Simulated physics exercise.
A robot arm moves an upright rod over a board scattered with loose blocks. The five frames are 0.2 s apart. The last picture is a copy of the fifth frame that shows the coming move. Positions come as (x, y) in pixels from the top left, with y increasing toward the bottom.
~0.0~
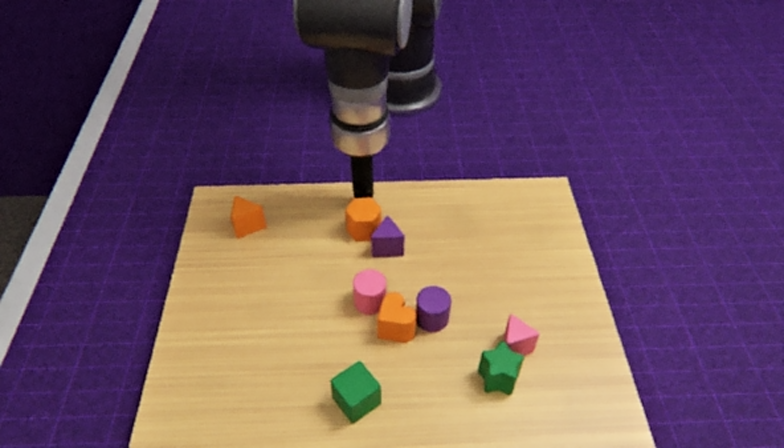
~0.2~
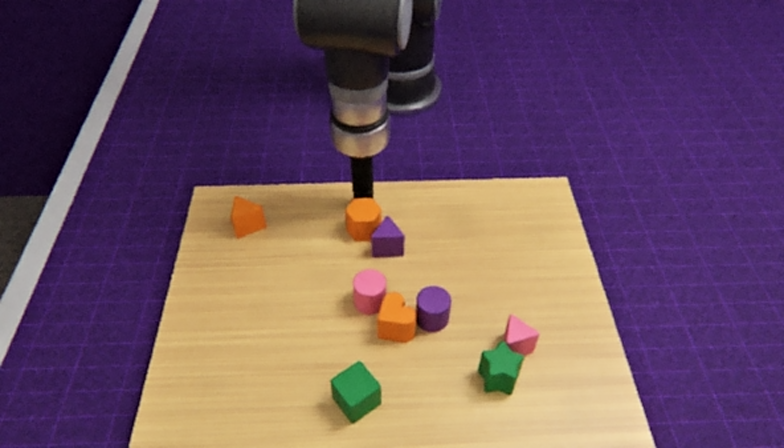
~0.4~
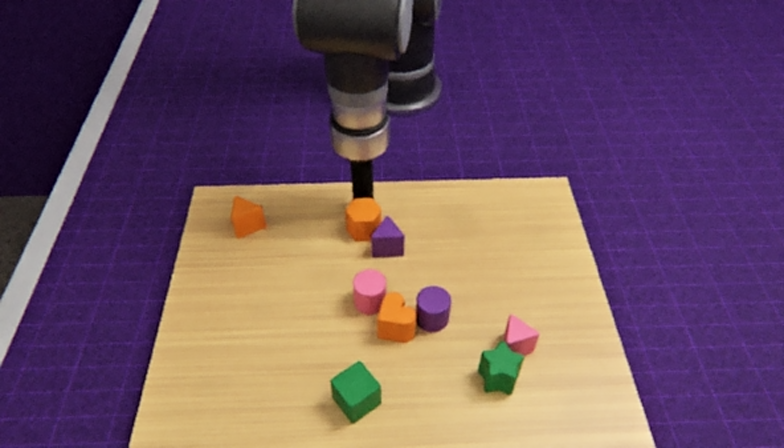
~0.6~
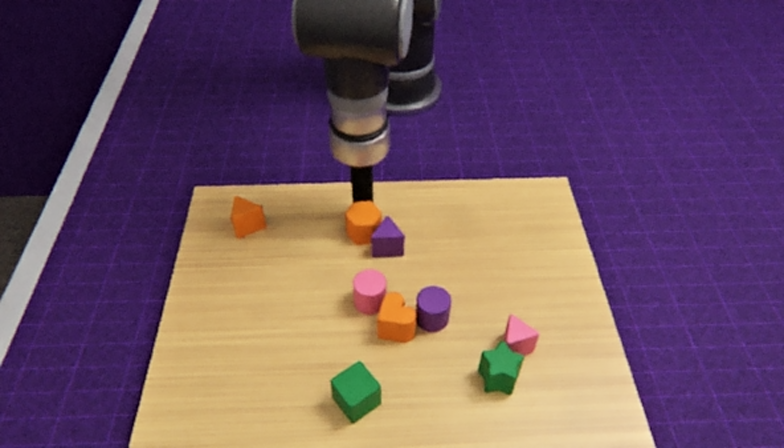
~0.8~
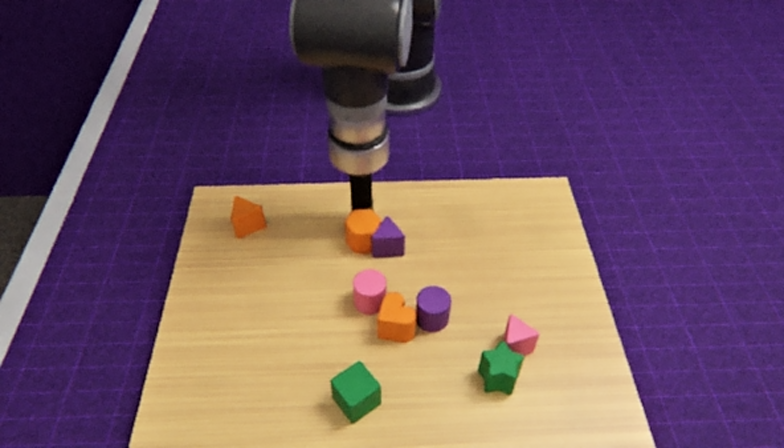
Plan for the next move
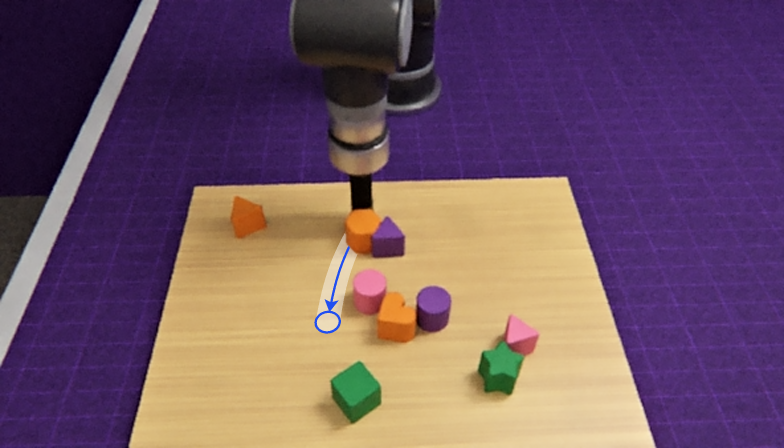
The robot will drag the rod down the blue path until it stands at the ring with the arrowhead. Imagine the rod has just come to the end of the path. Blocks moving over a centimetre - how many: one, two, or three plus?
My count: 3 or more.
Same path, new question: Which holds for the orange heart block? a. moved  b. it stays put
a (moved)
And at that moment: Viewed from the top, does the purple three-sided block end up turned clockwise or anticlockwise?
Spin direction: Counter-clockwise.
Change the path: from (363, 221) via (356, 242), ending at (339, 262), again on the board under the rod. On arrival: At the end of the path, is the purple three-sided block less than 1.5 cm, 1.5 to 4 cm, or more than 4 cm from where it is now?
That block covers short of 1.5 cm.
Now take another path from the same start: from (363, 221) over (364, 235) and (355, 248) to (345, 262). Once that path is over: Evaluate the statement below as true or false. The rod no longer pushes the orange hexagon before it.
The statement is correct.
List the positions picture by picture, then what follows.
The first frame shows lower end of the rod at (363, 196), tops of blocks, orange hexagon at (363, 209), pink round block at (370, 282), purple three-sided block at (388, 229), orange heart block at (396, 309).
The second frame shows rod at (363, 197), blocks as before.
The third frame shows rod at (363, 200), blocks as before.
The fourth frame shows rod at (363, 206), orange hexagon at (363, 212).
The fifth frame shows rod at (362, 214), orange hexagon at (363, 221), pink round block at (370, 282), purple three-sided block at (388, 229), orange heart block at (396, 309).
The drawn path runs from (363, 221) over (341, 267) to (328, 322).
What follows on the original path. One third of the way, rod at (347, 244); orange hexagon at (359, 251), turned 40° anticlockwise; purple three-sided block at (389, 231), turned 20° anticlockwise.
Two thirds of the way, rod at (334, 278); orange hexagon at (363, 271), turned 115° anticlockwise; pink round block at (385, 295); purple three-sided block at (389, 231), turned 20° anticlockwise; orange heart block at (405, 323).
At the end, rod at (327, 315); orange hexagon at (361, 273), turned 135° anticlockwise; pink round block at (387, 294); purple three-sided block at (389, 231), turned 20° anticlockwise; orange heart block at (405, 323).
